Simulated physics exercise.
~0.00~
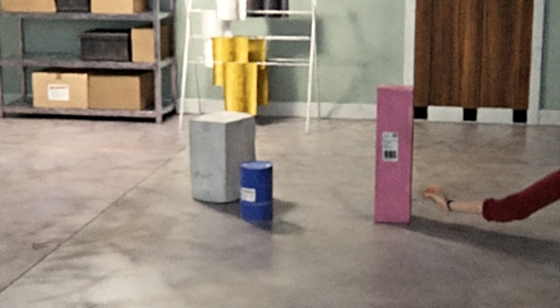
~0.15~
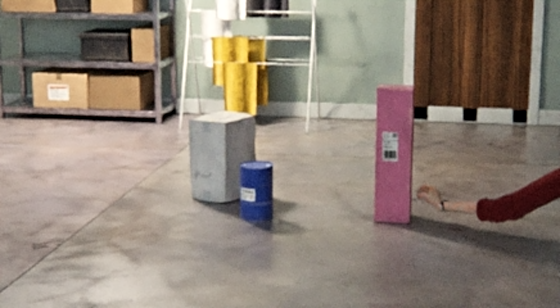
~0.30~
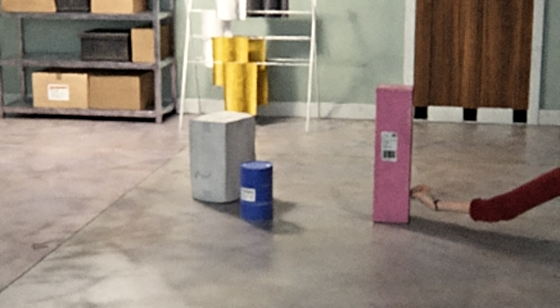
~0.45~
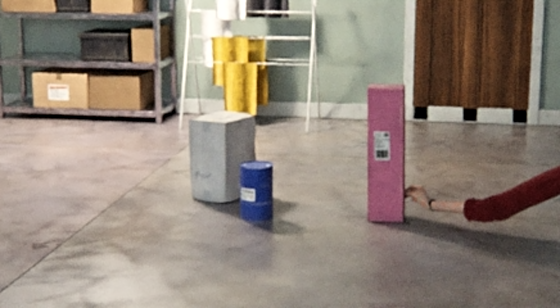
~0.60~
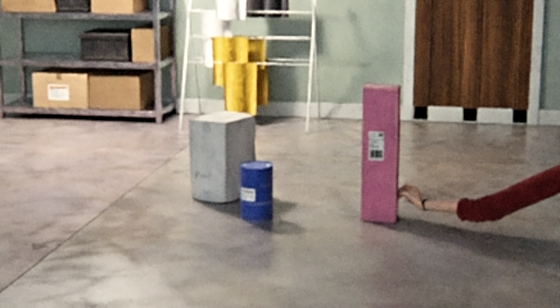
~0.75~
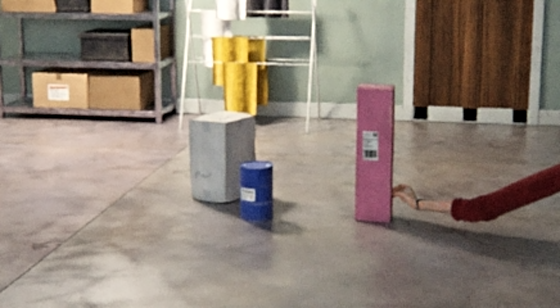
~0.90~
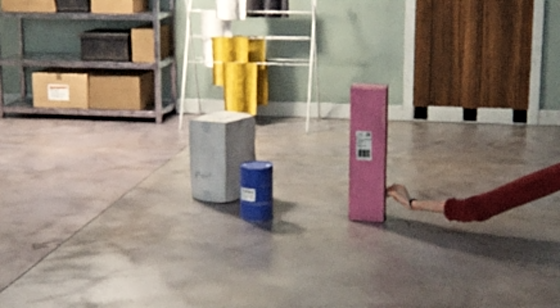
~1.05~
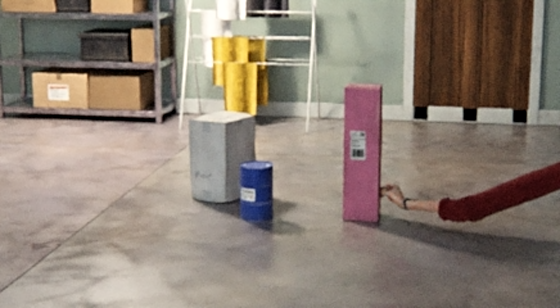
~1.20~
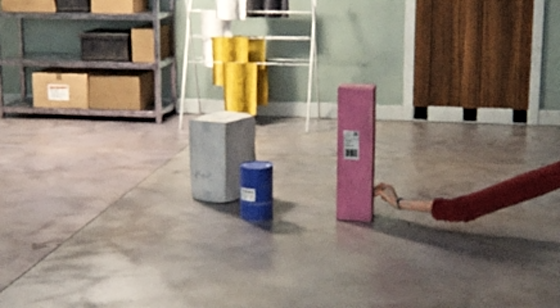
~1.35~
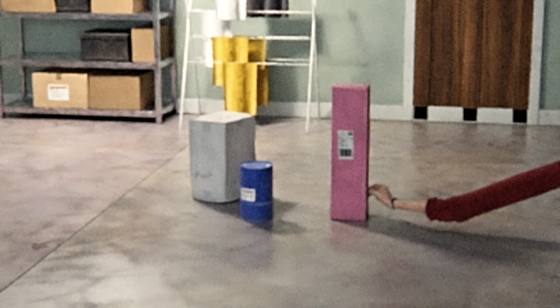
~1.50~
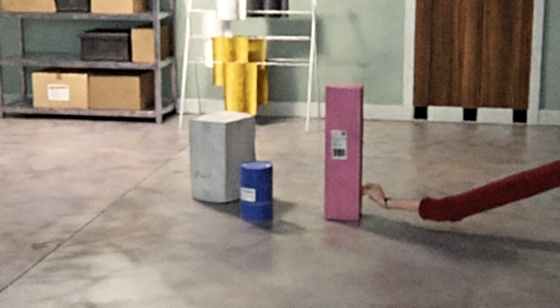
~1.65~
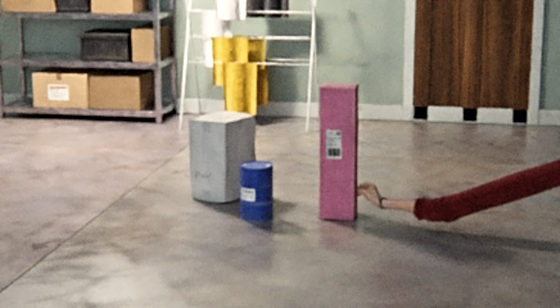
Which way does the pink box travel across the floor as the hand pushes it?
The pink box slides to the left, toward the blue canister and the pale block.
